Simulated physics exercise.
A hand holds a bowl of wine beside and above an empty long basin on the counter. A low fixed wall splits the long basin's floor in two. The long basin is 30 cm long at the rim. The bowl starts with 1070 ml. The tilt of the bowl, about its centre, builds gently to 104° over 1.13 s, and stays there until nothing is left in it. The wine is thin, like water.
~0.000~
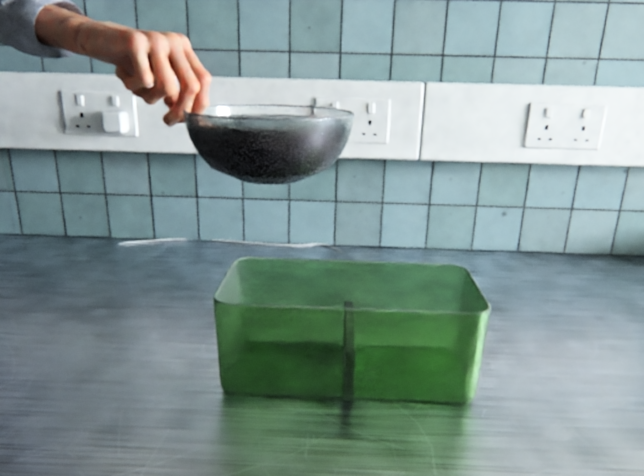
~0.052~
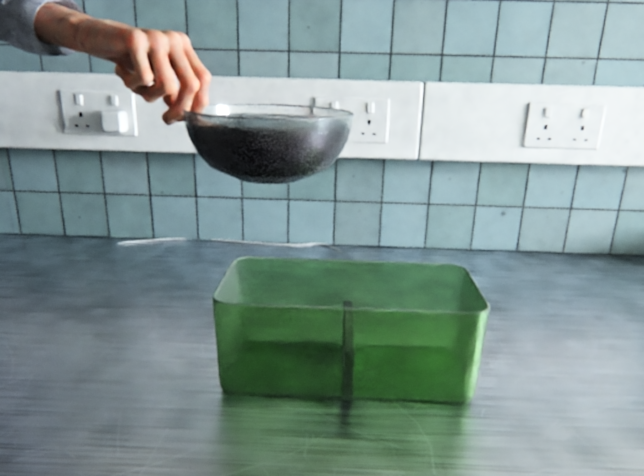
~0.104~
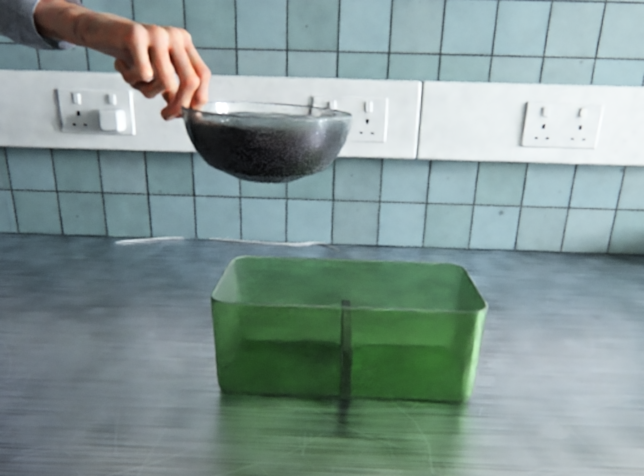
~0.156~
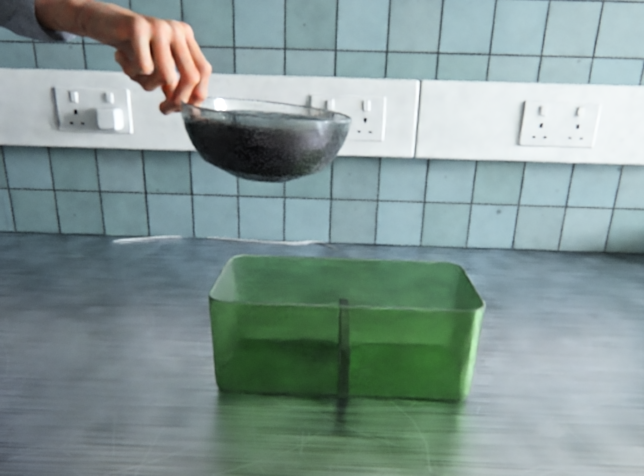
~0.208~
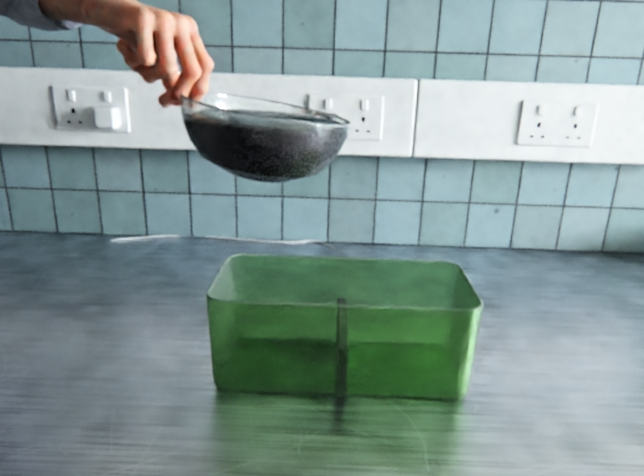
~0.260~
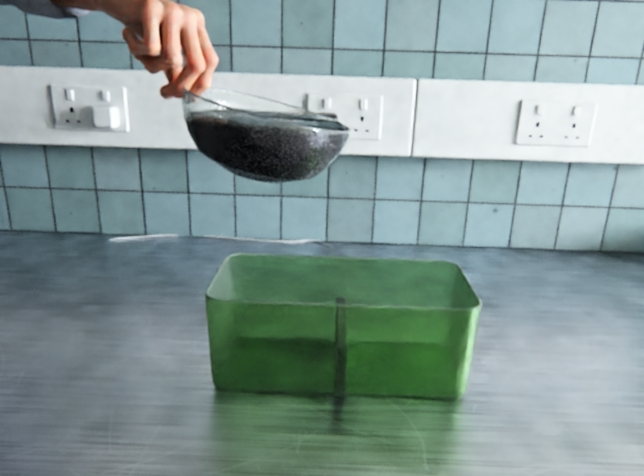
A hand slowly tilts a glass bowl of dark liquid rightward above a green basin.
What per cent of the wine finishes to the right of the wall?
The far part has some 82 per cent.
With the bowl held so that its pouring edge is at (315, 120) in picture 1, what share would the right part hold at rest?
Then about 65 per cent.
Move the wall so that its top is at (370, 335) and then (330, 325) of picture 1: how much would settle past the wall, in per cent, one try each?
First 65, then 85 per cent.
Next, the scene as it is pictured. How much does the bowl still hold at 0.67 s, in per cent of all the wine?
Near 32 in a hundred.
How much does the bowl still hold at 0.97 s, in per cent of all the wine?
Some 1 per cent.
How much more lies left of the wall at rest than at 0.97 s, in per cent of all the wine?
Near 4 in a hundred.
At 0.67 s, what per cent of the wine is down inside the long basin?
Near 22 in a hundred.
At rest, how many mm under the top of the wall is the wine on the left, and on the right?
Left about 54 mm, right about 14 mm.
Then, 0.67 s in, the tilt is 67° and 32 per cent is still to pour, 0 is left of the wall and 23 right of it.
Then, 0.97 s in, the tilt is 99° and 1 per cent is still to pour, 8 is left of the wall and 81 right of it.
Then, 1.29 s in, the tilt is 104° and 0 per cent is still to pour, 12 is left of the wall and 82 right of it.
Then, 1.63 s in, the tilt is 104° and 0 per cent is still to pour, 12 is left of the wall and 82 right of it.
Finally, 12 per cent lies left of the wall, 82 right of it and 6 outside.
